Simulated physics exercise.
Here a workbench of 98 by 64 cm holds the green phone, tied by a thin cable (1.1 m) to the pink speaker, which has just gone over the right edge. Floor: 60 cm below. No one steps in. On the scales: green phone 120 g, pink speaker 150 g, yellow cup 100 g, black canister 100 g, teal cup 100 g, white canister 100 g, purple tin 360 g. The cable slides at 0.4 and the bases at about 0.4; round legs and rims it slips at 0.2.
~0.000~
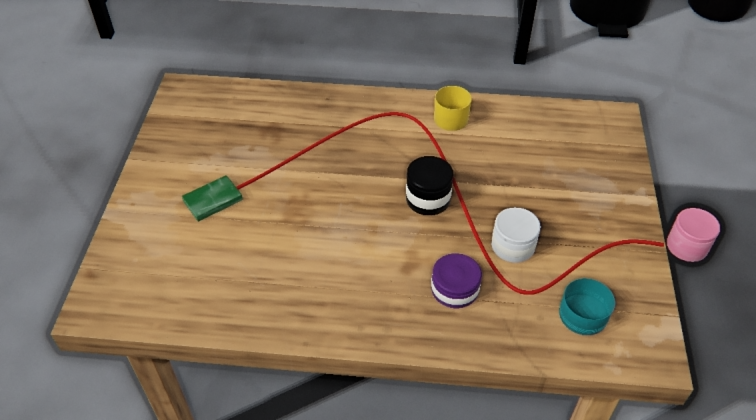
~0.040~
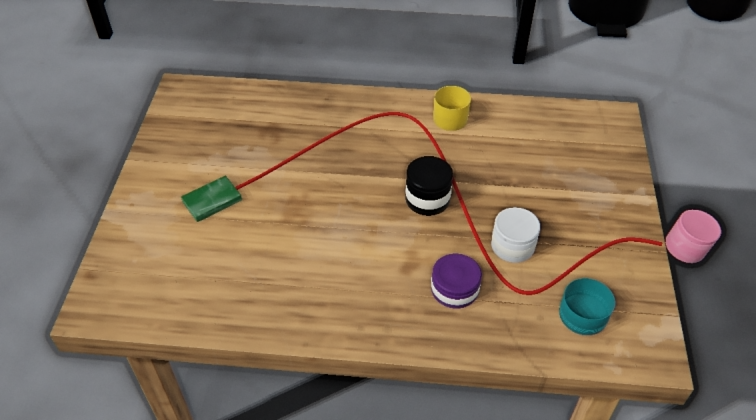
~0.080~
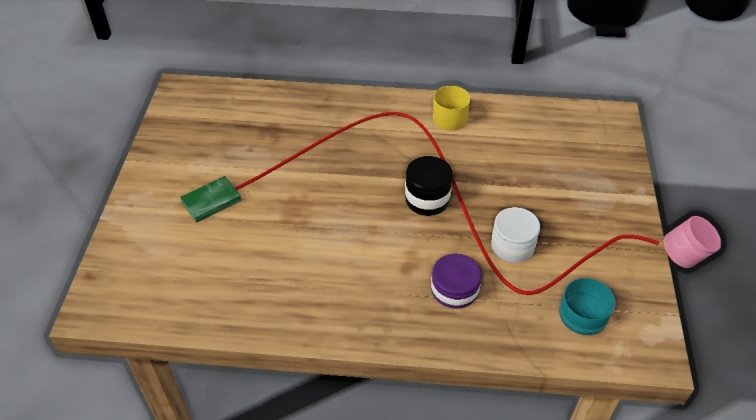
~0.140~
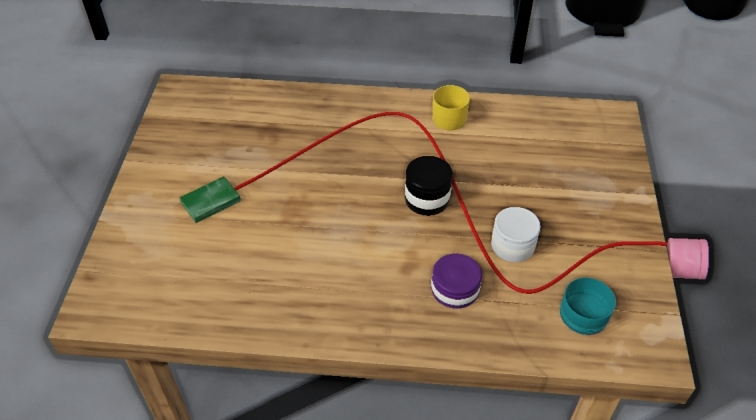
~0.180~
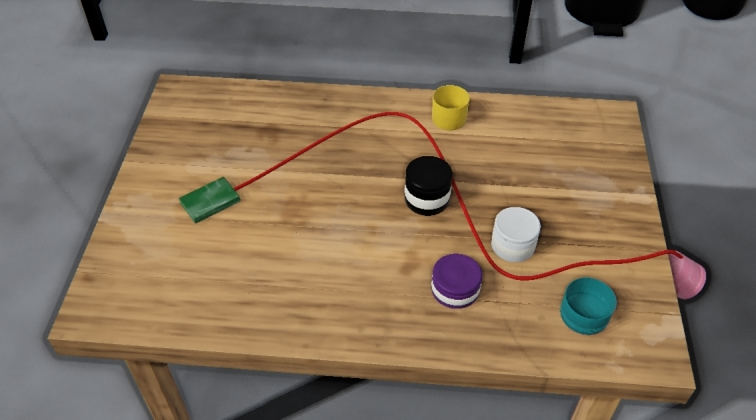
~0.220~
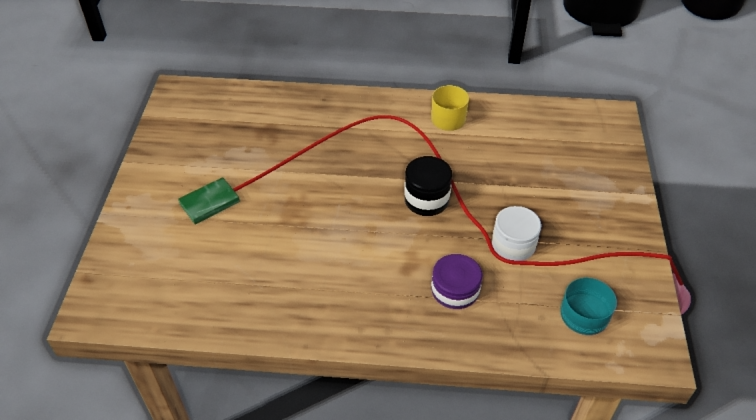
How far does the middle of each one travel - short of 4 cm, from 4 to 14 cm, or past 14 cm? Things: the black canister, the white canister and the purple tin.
In the end I'd call the black canister a medium mover, I'd call the white canister a medium mover, I'd call the purple tin a tiny mover.
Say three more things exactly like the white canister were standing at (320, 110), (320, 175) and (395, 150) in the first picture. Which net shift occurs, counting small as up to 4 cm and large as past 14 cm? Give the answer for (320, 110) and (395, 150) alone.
The first would move just a bit, and the second would move a fair bit.
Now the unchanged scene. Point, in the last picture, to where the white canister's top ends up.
(545, 190).
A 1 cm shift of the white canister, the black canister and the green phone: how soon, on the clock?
Times, approx.: White canister 0.28 s; black canister 0.38 s; green phone 0.40 s.
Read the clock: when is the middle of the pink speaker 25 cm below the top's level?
Around 0.30 seconds on the clock.
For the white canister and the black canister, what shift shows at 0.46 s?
Shifts - white canister 6 cm, black canister 4 cm.
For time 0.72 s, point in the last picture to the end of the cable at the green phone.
Around (306, 210).
After 0.5 s, the cable's tail end at (253, 204); white canister 7 cm off its start, black canister 5 cm off its start, pink speaker over the edge.
After 0.7 s, the cable's tail end at (306, 210); white canister 9 cm off its start, black canister 9 cm off its start, green phone 13 cm off its start.
After 1.0 s, the cable's tail end at (310, 210); white canister 9 cm off its start at (545, 190), black canister 9 cm off its start at (420, 210), green phone 13 cm off its start at (282, 203).
After 1.2 s, the cable's tail end at (310, 210); white canister 9 cm off its start, black canister 9 cm off its start, green phone 13 cm off its start.
After 2.4 s, the cable's tail end at (310, 210); white canister 9 cm off its start at (545, 190), black canister 9 cm off its start at (420, 210), purple tin 0 cm off its start at (458, 273), green phone 13 cm off its start at (282, 203).
